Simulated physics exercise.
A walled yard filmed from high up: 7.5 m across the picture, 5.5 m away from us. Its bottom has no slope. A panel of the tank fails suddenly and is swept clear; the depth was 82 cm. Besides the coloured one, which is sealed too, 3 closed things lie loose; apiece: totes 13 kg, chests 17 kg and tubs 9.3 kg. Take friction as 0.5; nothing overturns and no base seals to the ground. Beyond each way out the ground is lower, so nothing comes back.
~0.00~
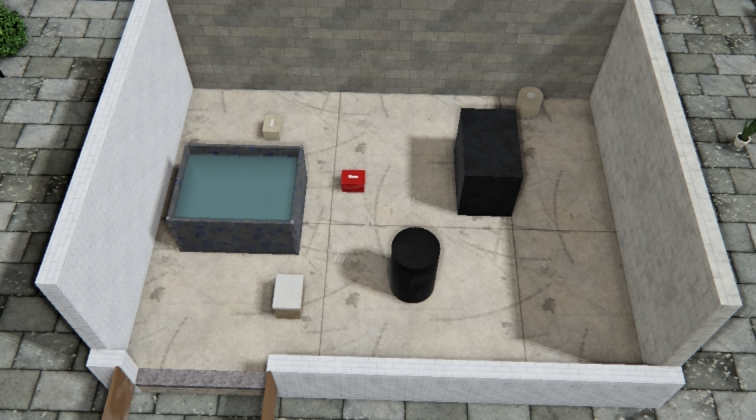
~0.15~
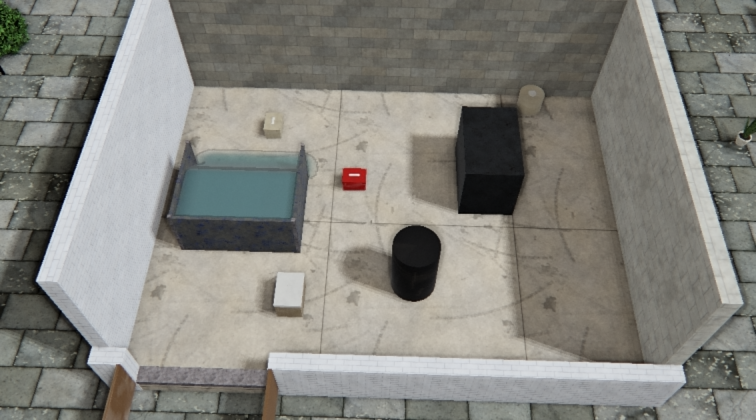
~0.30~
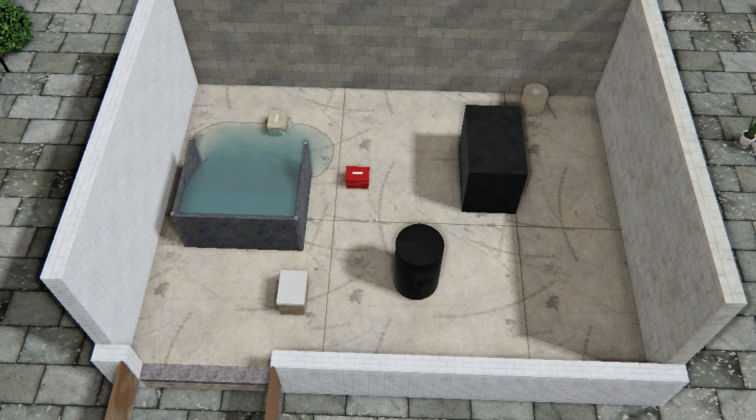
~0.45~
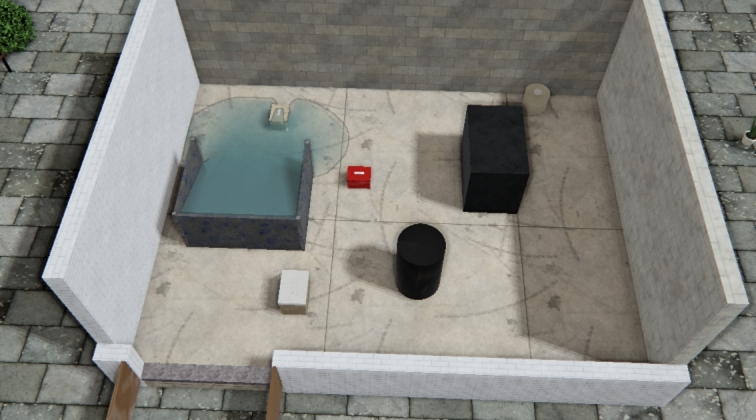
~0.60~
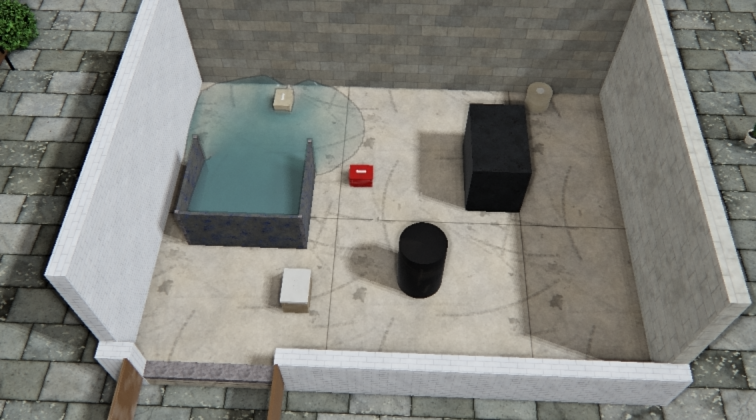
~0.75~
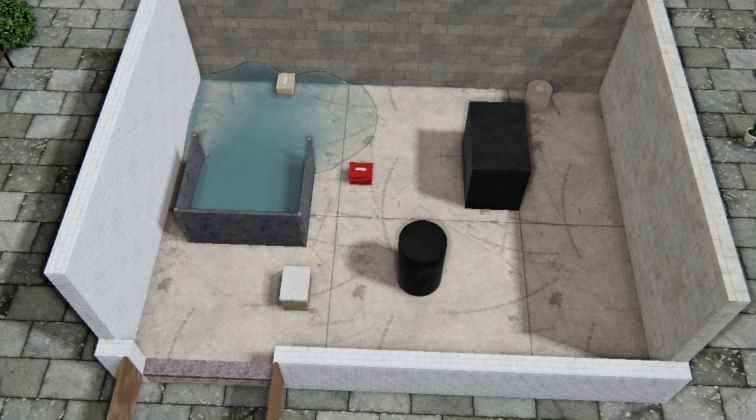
A dark grey tank of blue-green water stands at the left of a pale-walled yard, seen from high above. A small red box sits near the middle, pale boxes behind and in front of the tank, a black cylinder and large black block rightward, and a beige drum behind. The tank's back panel gives way, water spreads rearward, and the rear pale box slides toward the back wall as the view drifts slightly.
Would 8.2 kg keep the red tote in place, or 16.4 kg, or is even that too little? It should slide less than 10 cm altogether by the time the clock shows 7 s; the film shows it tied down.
I expect that only the larger load is enough.
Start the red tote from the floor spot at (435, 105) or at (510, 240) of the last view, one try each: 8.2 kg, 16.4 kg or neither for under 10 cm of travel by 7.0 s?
In that order: Neither holds; either load holds.
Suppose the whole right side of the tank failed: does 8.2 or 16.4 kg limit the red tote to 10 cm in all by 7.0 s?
In that case neither load is enough.
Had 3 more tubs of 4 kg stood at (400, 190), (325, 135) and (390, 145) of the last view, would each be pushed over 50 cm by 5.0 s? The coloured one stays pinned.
In that order: Over, past it, over.
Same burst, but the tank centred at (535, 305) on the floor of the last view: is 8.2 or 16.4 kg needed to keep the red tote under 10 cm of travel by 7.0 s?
Then neither load is enough.
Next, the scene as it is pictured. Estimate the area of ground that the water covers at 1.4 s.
Roughly 10.5 m2.
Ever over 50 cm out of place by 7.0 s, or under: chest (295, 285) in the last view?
It is short of it.
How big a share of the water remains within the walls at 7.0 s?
About 94 per cent.
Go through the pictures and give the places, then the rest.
The first frame shows the red tote at (353, 177) rests on the ground; water covers 2.5 m2; 0 of 4 have shifted.
The second frame shows the red tote at (354, 175), on the bottom; 3.7 m2 under water; 0 of 4 have shifted.
The third frame shows the red tote at (358, 173) rests on the ground; water covers 5.1 m2; 0 of 4 have shifted.
The fourth frame shows the red tote at (359, 173) rests on the ground; 6.9 m2 under water; 1 of 4 have shifted.
The fifth frame shows the red tote at (361, 172), on the bottom; water covers 8.4 m2; 1 of 4 have shifted.
The sixth frame shows the red tote at (361, 170) rests on the ground; 9.0 m2 under water; 1 of 4 have shifted.
After 1.4 s the red tote would be 0 cm from its start with 8.2 kg and 0 cm from its start with 16.4 kg; 0 cm of water round it then.
After 3.1 s the red tote would be 1 cm from its start with 8.2 kg and 0 cm from its start with 16.4 kg; 4 cm of water round it then.
After 4.9 s the red tote would be 44 cm from its start with 8.2 kg and 2 cm from its start with 16.4 kg; 3 cm of water round it then.
After 7.0 s the red tote would be 44 cm from its start with 8.2 kg and 2 cm from its start with 16.4 kg; 1 cm of water round it then.
